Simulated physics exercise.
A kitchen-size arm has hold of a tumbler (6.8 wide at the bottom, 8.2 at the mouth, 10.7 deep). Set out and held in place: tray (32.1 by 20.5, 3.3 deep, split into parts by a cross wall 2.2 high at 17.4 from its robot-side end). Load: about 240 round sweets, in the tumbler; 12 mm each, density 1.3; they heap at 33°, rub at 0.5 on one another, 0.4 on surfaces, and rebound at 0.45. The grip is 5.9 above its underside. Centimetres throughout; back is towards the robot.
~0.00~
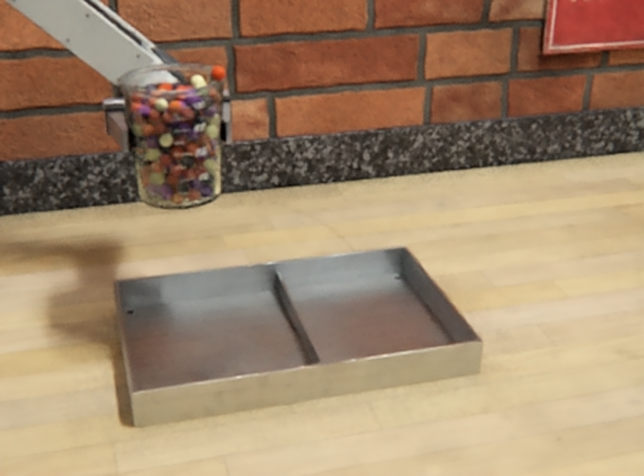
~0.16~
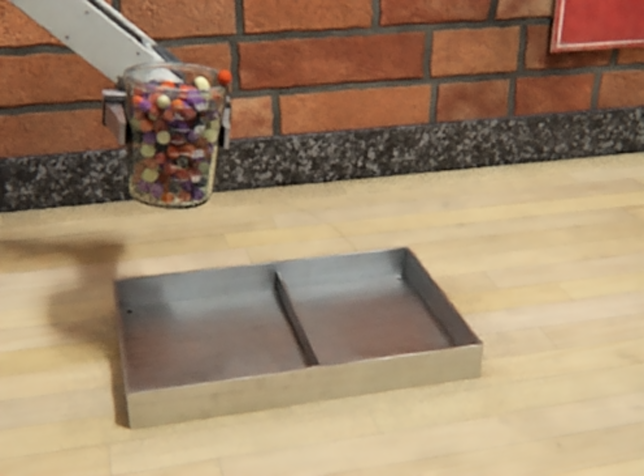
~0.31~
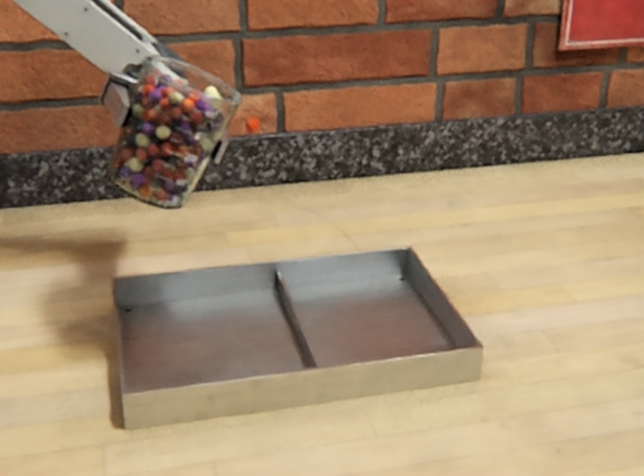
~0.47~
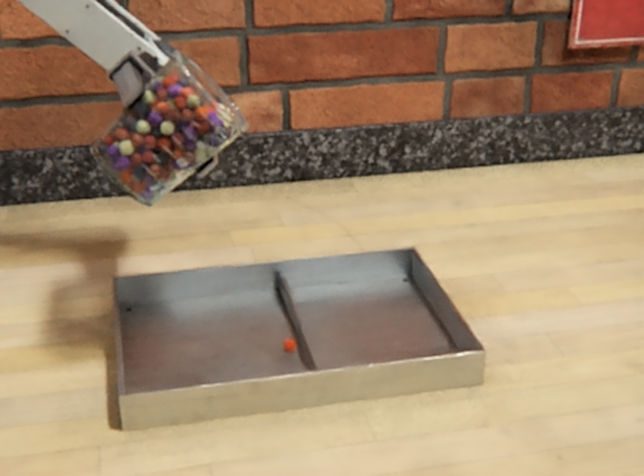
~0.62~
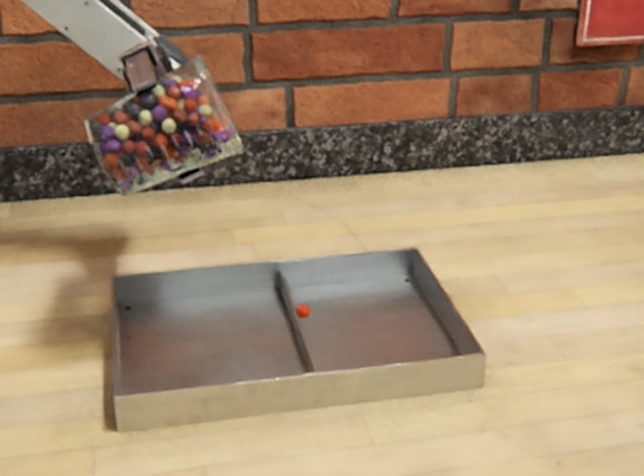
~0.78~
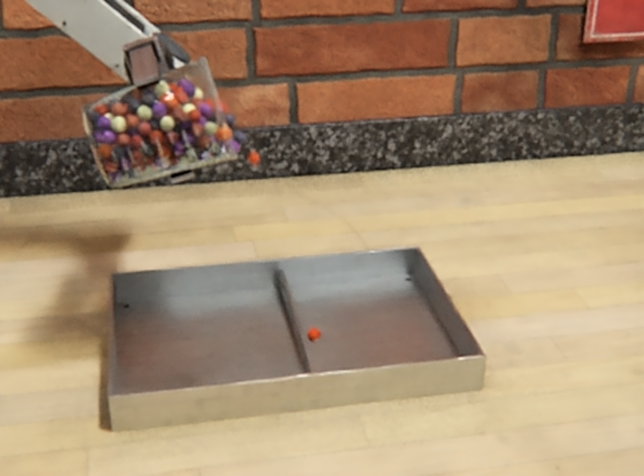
The clip shows a robot arm tilting a clear tumbler of colourful round sweets rightward above a divided metal tray; an orange sweet drops out and bounces in the tray, then another leaves the tumbler's mouth.
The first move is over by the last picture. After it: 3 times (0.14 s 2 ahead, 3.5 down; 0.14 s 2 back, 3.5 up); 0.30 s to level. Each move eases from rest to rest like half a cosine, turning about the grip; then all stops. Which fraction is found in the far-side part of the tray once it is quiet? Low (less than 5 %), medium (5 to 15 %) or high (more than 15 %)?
Share in the far-side part of the tray: Medium (5 to 15 %).
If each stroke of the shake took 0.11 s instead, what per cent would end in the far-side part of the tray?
It would be near 15 per cent.
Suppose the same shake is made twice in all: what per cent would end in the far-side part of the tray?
Then about 5 per cent.
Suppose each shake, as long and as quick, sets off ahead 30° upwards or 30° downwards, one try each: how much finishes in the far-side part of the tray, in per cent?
Some 40 and 20 per cent.
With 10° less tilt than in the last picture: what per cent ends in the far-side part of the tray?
Some 5 per cent.
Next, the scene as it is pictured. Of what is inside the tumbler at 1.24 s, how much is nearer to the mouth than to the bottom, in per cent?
Some 50 per cent.
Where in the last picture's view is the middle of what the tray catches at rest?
At about (311, 334).
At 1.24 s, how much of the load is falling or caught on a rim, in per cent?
Roughly 1 per cent.
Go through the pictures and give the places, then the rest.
Tumbler middle at (177, 138), level; upper third of the load around (175, 106), from x 135 to 220, top at y 75; 240 in the tumbler, in the first frame.
Tumbler middle at (174, 138), tilted 7° forward; upper third of the load around (173, 105), from x 135 to 225, top at y 80, in the second frame.
Tumbler middle at (169, 136), tilted 26° forward; upper third of the load around (175, 106), from x 120 to 255, top at y 80; 239 in the tumbler, 1 in flight or on a rim, in the third frame.
Tumbler middle at (166, 134), tilted 49° forward; upper third of the load around (176, 108), from x 105 to 290, top at y 80; 239 in the tumbler, 1 in the robot-side part, in the fourth frame.
Tumbler middle at (162, 131), tilted 68° forward; upper third of the load around (171, 107), from x 100 to 305, top at y 80; 239 in the tumbler, 1 in the robot-side part, in the fifth frame.
Tumbler middle at (158, 128), tilted 75° forward; upper third of the load around (160, 110), from x 95 to 315, top at y 85; 238 in the tumbler, 1 in the far-side part, 1 in flight or on a rim, in the sixth frame.
By 1.24 s, tilted 75° forward, highest piece 23 above the table; 221 in the tumbler, 11 in the far-side part, 5 in the robot-side part, 3 in flight or on a rim.
By 1.69 s, tilted 65° forward, highest piece 25 above the table; 205 in the tumbler, 16 in the far-side part, 14 in the robot-side part, 5 in flight or on a rim.
By 2.12 s, level, highest piece 27 above the table; 204 in the tumbler, 19 in the far-side part, 17 in the robot-side part.
By 3.17 s, level, highest piece 27 above the table; 204 in the tumbler, 19 in the far-side part, 17 in the robot-side part.
Final count, 204 in the tumbler, 19 in the far-side part, 17 in the robot-side part. That is 8 % in the far-side part of the tray.
